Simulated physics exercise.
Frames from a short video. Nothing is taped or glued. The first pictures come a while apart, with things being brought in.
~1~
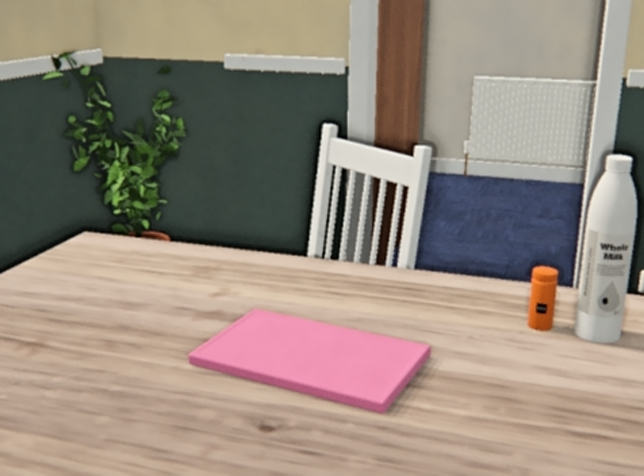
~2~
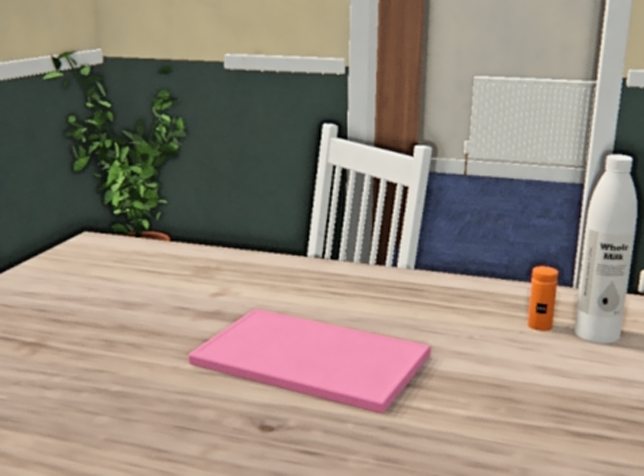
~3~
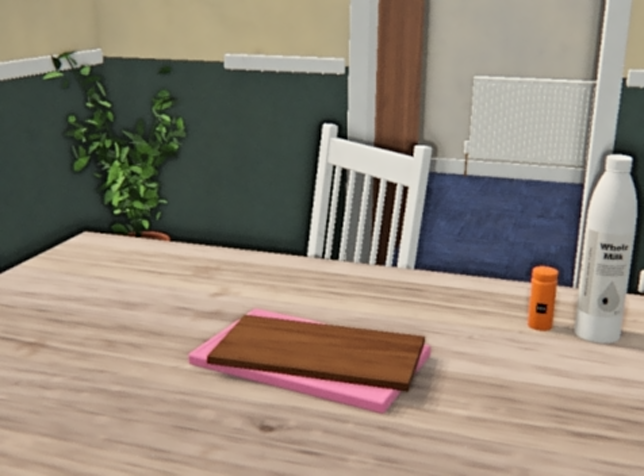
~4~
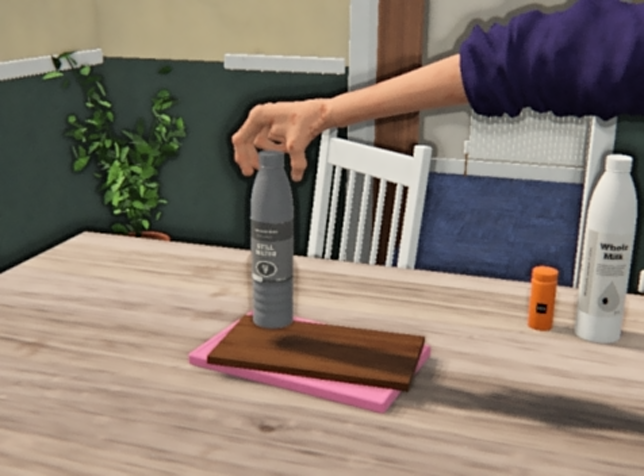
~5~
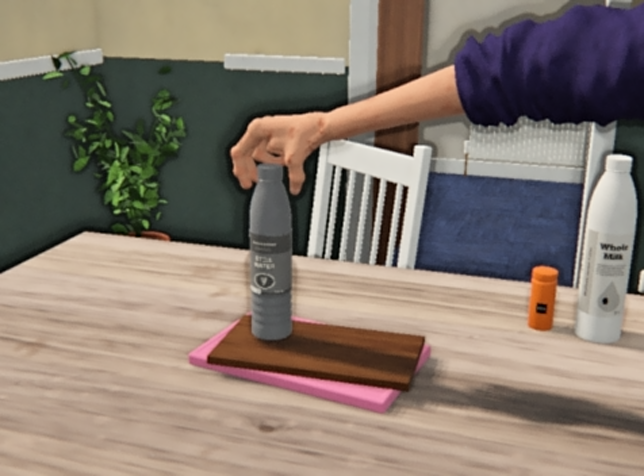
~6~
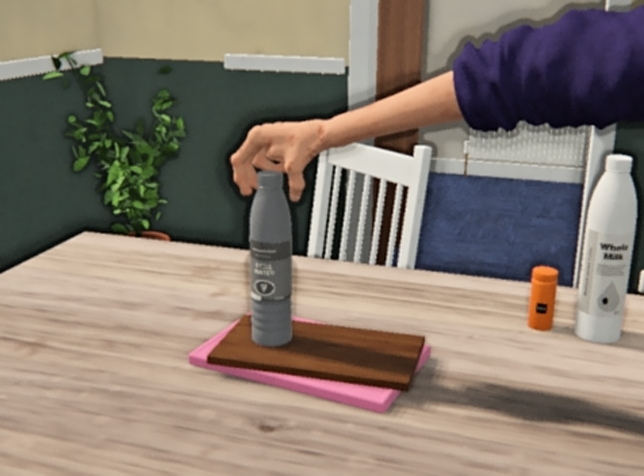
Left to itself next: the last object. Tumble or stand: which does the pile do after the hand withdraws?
The pile stands firm.
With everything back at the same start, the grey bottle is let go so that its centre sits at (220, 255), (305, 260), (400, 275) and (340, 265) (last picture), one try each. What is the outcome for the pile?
Attempt one, the pile falls over; attempt two, it survives; attempt three, it survives; attempt four, it survives.
Then, 0.80 s on from there, no change.
Then, 1.90 s on from there, grey bottle resting near (271, 259).
In the end, all 5 unmoved. At the end, from the last picture's camera, grey bottle near (271, 259). The pile keeps its balance.
